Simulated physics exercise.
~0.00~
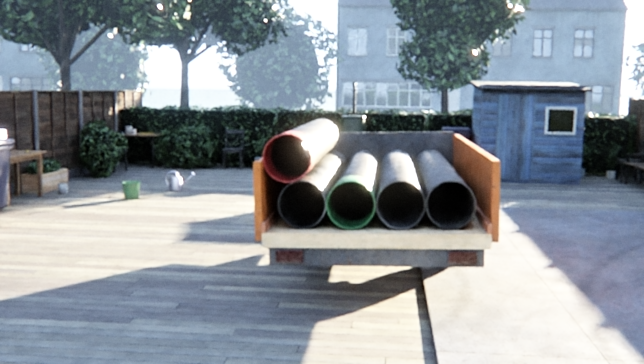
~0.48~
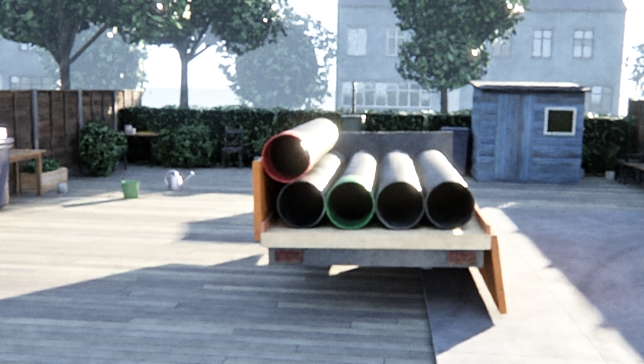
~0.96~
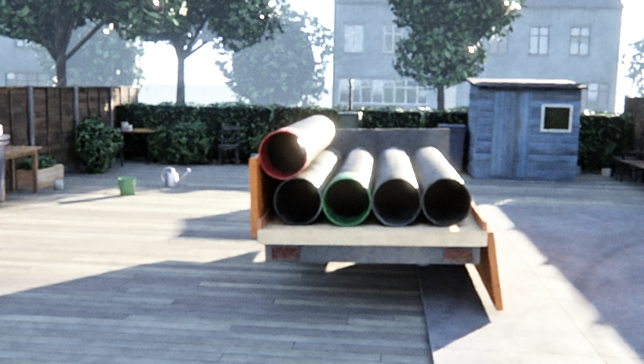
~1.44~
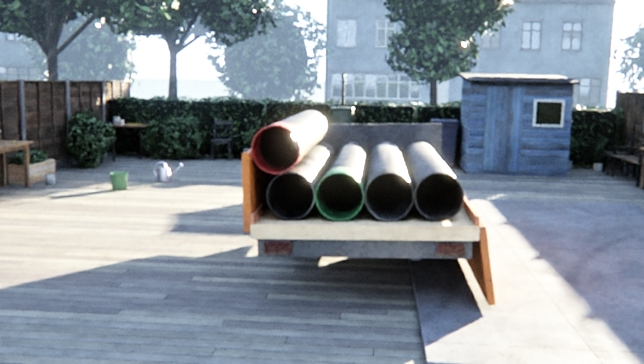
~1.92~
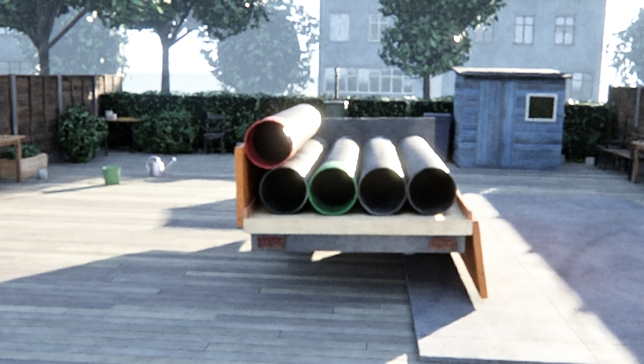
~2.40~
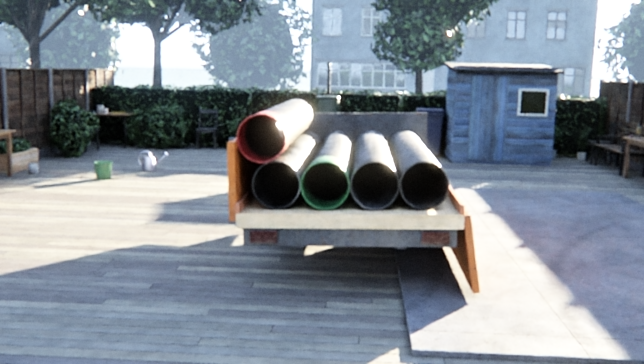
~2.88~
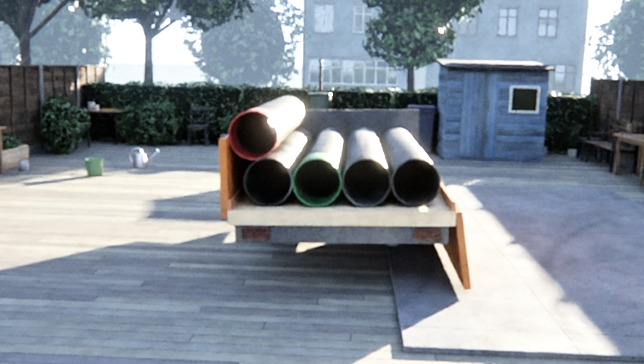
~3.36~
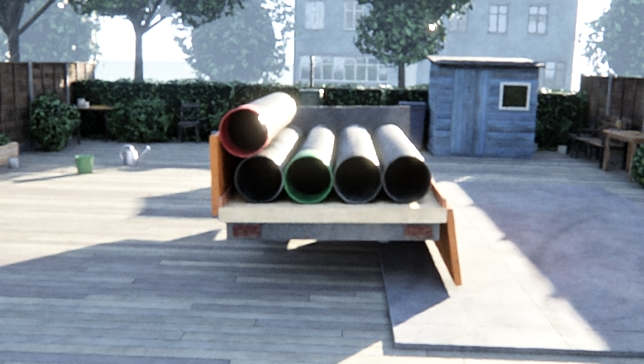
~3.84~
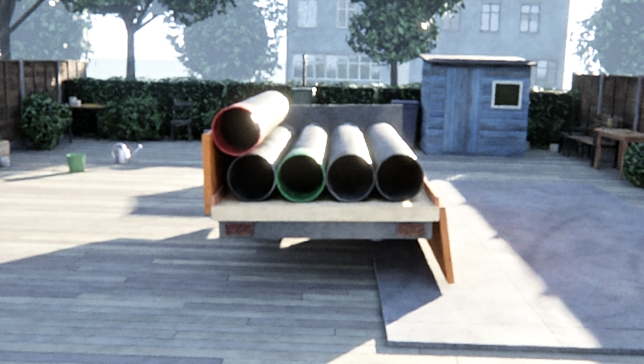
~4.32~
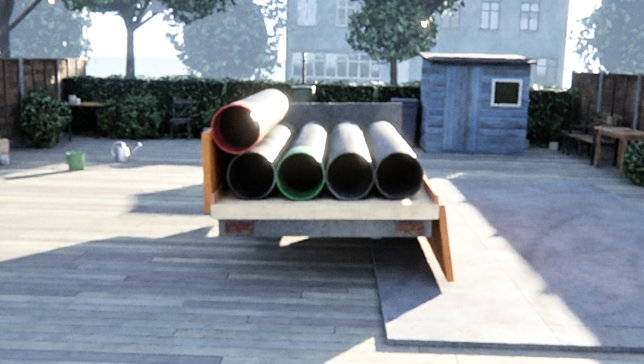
In this clip, a low trailer holds four pipes side by side, one rimmed green, with a red-rimmed pipe resting on top at the left; the right side board swings down as the view pans slightly right, and all five pipes stay in place on the deck.
